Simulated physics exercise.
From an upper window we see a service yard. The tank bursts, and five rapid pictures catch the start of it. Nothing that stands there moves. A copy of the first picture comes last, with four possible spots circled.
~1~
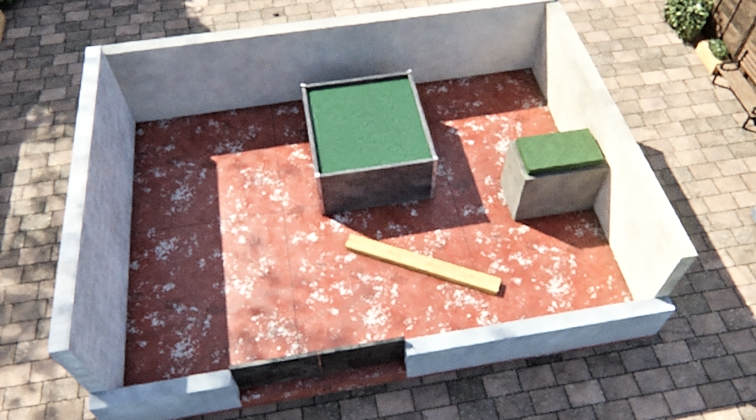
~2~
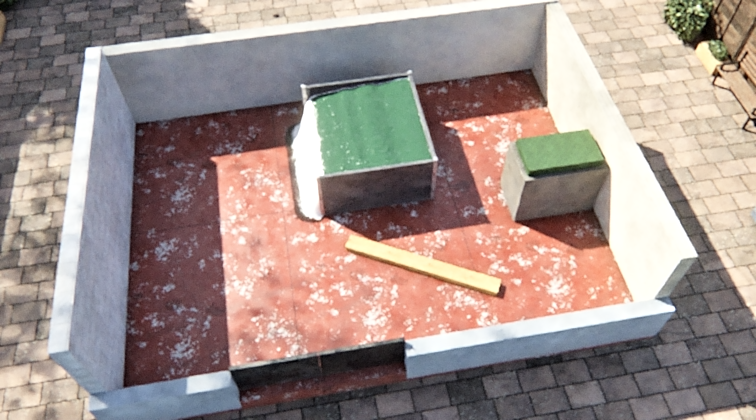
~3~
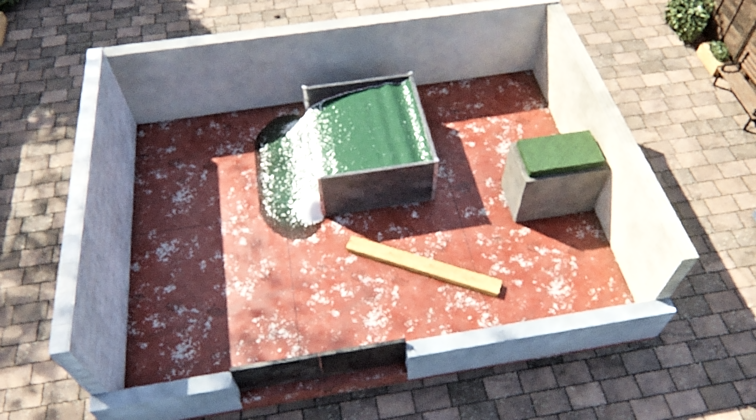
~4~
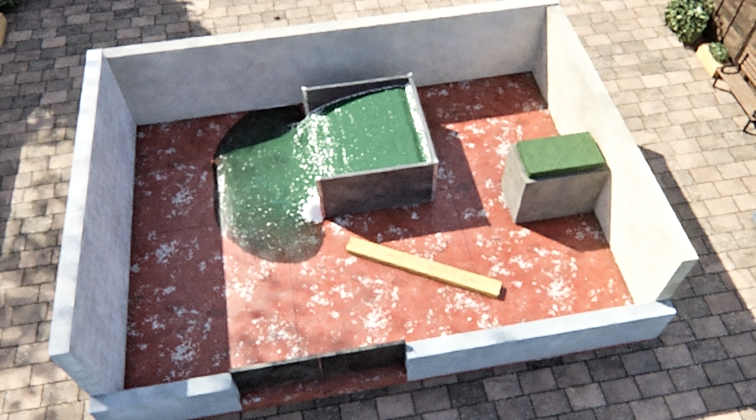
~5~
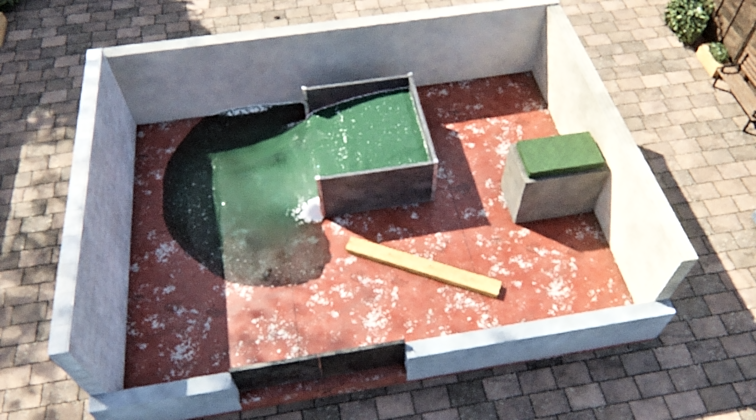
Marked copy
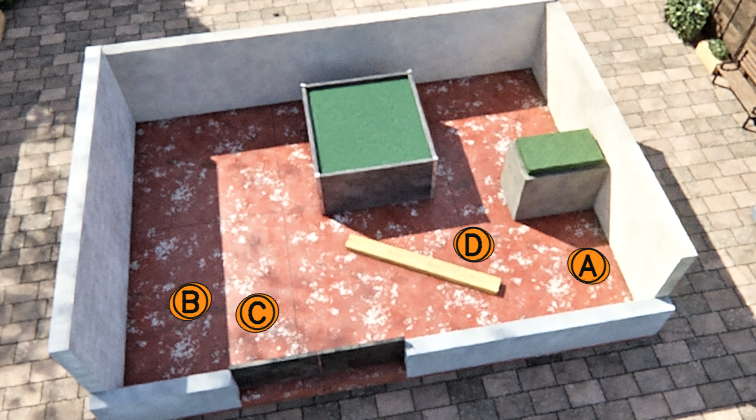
At the start, a square tank full of green liquid stands in a walled yard with a red floor, near a wooden beam and a smaller green-topped block. Liquid pours from the tank's left side, then spreads across the floor in a widening dark green pool toward the left.
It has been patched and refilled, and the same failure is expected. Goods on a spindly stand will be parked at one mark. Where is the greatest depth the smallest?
D.
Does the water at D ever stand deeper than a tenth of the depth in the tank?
Yes, it does.
On the marked copy, A at (588, 265); B at (190, 301); C at (257, 312); D at (473, 244).
For spot A, the water peaks at about 23 % of the depth that stood in the tank.
For spot B, the water peaks at about 29 % of the depth that stood in the tank.
For spot C, the water peaks at about 25 % of the depth that stood in the tank.
For spot D, the water peaks at about 12 % of the depth that stood in the tank.
